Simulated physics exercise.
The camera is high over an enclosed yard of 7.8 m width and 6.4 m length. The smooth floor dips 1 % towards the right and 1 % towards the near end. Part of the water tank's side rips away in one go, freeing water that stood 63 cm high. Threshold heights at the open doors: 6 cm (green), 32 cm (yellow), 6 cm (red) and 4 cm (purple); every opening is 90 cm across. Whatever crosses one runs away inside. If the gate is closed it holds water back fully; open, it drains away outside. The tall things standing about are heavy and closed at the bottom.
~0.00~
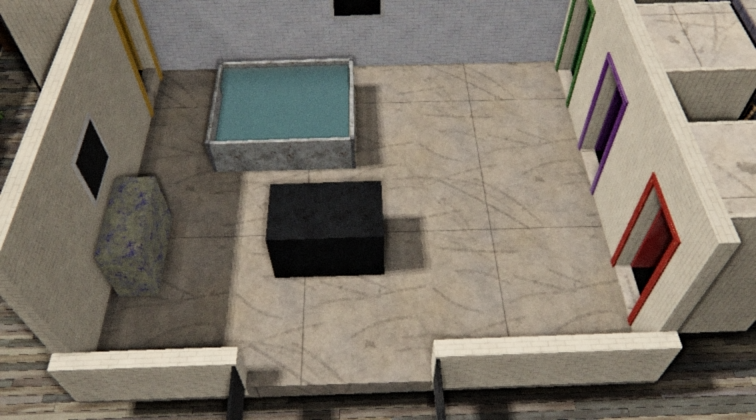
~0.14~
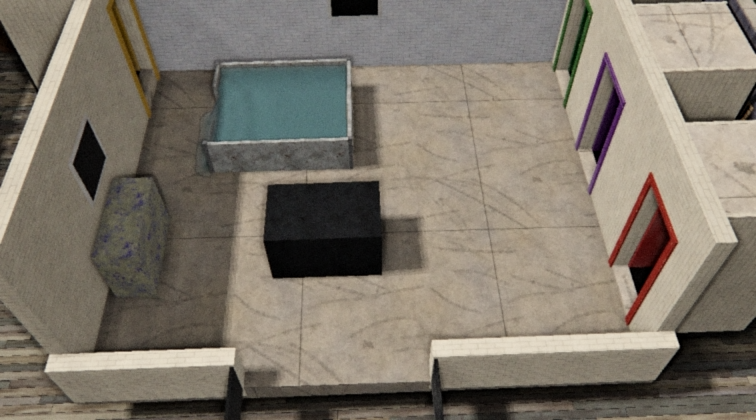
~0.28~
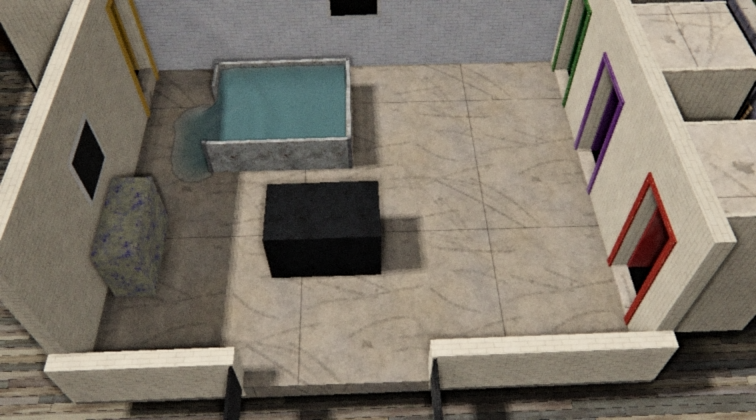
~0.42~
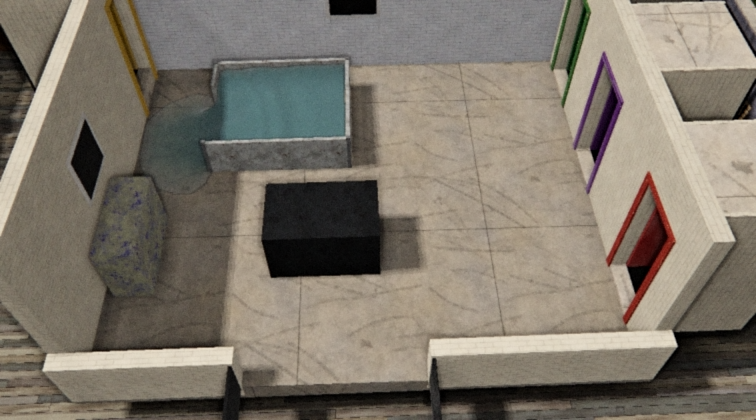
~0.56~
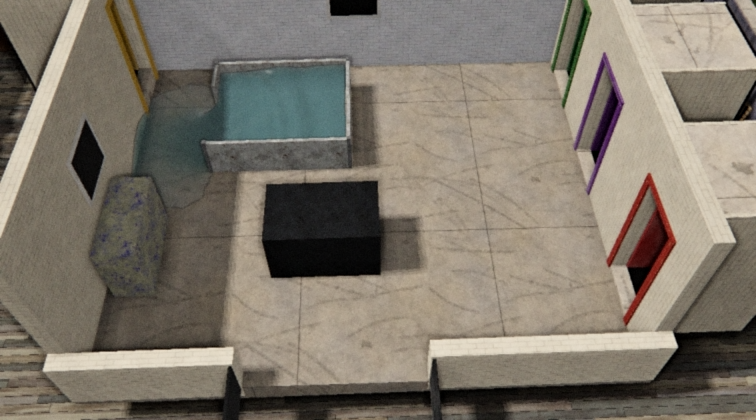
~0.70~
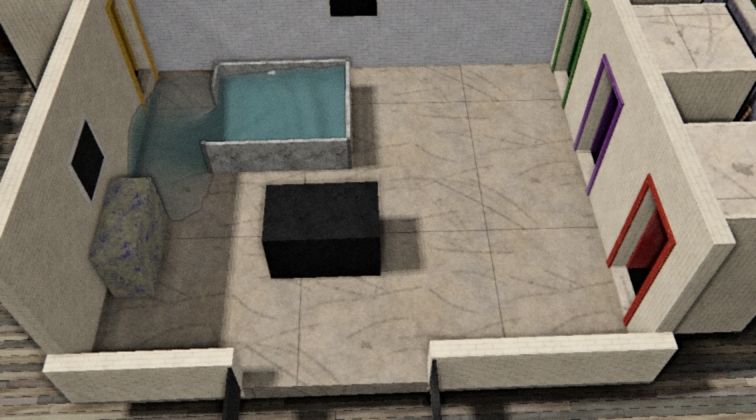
Walled yard with coloured doorways, water pouring from the broken left side of a tank and spreading across the floor.
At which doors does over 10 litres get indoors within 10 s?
Door by door: At the green door it passes the limit; at the yellow door it stays under the limit; at the red door it stays under the limit; at the purple door it goes over the limit.
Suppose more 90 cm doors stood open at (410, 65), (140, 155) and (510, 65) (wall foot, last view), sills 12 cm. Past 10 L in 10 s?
In that order: Below, above, under.
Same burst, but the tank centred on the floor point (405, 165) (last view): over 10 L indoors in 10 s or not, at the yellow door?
Then: Yellow under.
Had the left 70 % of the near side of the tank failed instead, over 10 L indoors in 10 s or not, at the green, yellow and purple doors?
Then: Green under, yellow below, purple over.
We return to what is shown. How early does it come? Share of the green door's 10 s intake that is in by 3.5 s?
Some 0 per cent by then.
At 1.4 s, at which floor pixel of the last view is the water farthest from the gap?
Near (106, 298).
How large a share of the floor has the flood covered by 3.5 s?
Some 45 per cent of it.
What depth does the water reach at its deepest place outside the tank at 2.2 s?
About 47 cm.
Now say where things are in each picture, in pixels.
The first frame shows still water, 63 cm deep, in the water tank at (284, 102).
In the second frame, water pours out at (217, 132) and has run 0.8 m, to (203, 172); typically 10 cm deep outside, 63 cm at the water tank's back.
In the third frame, the front is at (188, 114), 1.0 m from the gap at (216, 134); 1.1 m2 of floor is under water; 63 cm left at the back of the water tank.
In the fourth frame, water pours out at (216, 134) and has run 1.4 m, to (153, 121); typically 8 cm deep outside, 63 cm at the water tank's back.
In the fifth frame, water pours out at (216, 135) and has run 1.7 m, to a hidden place; typically 8 cm deep outside, 63 cm at the water tank's back.
In the sixth frame, the front is at a hidden place, 2.0 m from the gap at (216, 135); 3.5 m2 of floor is under water; 63 cm left at the back of the water tank.
After 1.4 s water covers 10 % of the floor and is deepest (44 cm) near (139, 156); green door not reached, yellow door 20 cm at the sill, 0 L in, red door not reached, purple door not reached.
After 2.2 s water covers 20 % of the floor and is deepest (47 cm) near (137, 212); green door not reached, yellow door 21 cm at the sill, 0 L in, red door not reached, purple door not reached.
After 3.5 s water covers 45 % of the floor and is deepest (29 cm) near (137, 212); green door not reached, yellow door 21 cm at the sill, 1 L in, red door not reached, purple door not reached.
After 6.0 s water covers 75 % of the floor and is deepest (18 cm) near (148, 212); green door 14 cm at the sill, 62 L in, yellow door 14 cm at the sill, 1 L in, red door 3 cm at the sill, 0 L in, purple door 11 cm at the sill, 10 L in.
After 10.0 s water covers 85 % of the floor and is deepest (12 cm) near (620, 359); green door 8 cm at the sill, 118 L in, yellow door 8 cm at the sill, 1 L in, red door 7 cm at the sill, 1 L in, purple door 7 cm at the sill, 55 L in.
